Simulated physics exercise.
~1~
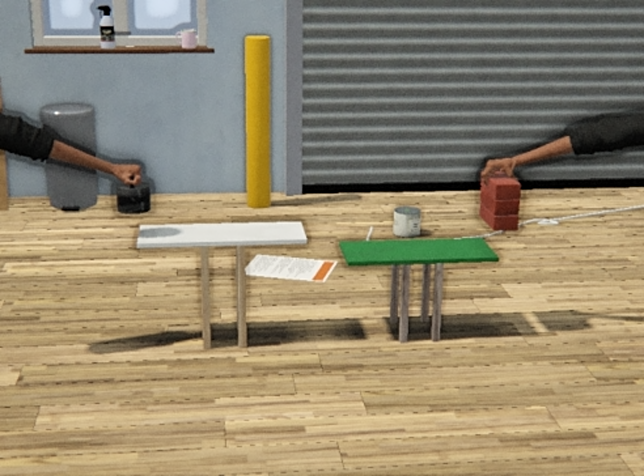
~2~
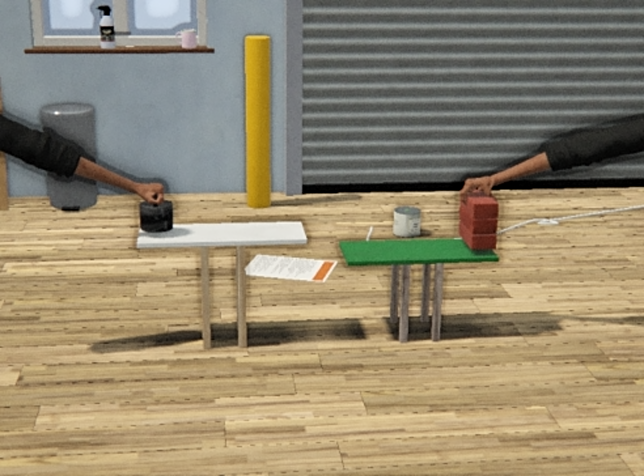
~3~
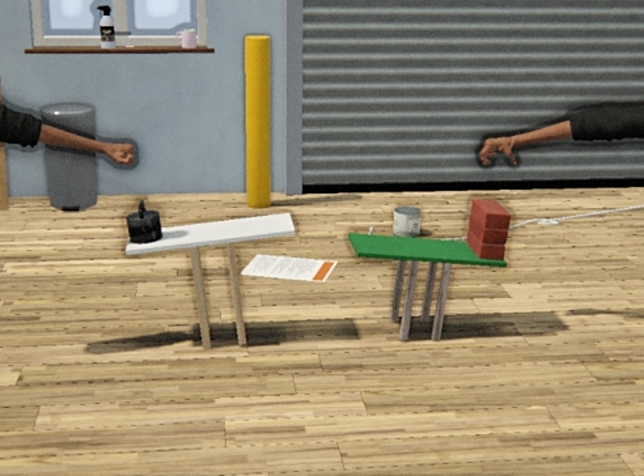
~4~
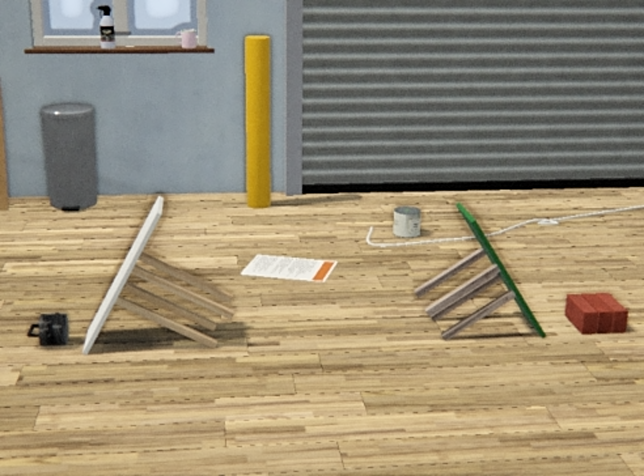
A dark object and a stack of red bricks were set by two hands on the outer ends of a white trestle and a small green table, and once released, both pieces tipped outward and ended lying on their sides, their loads on the floor.
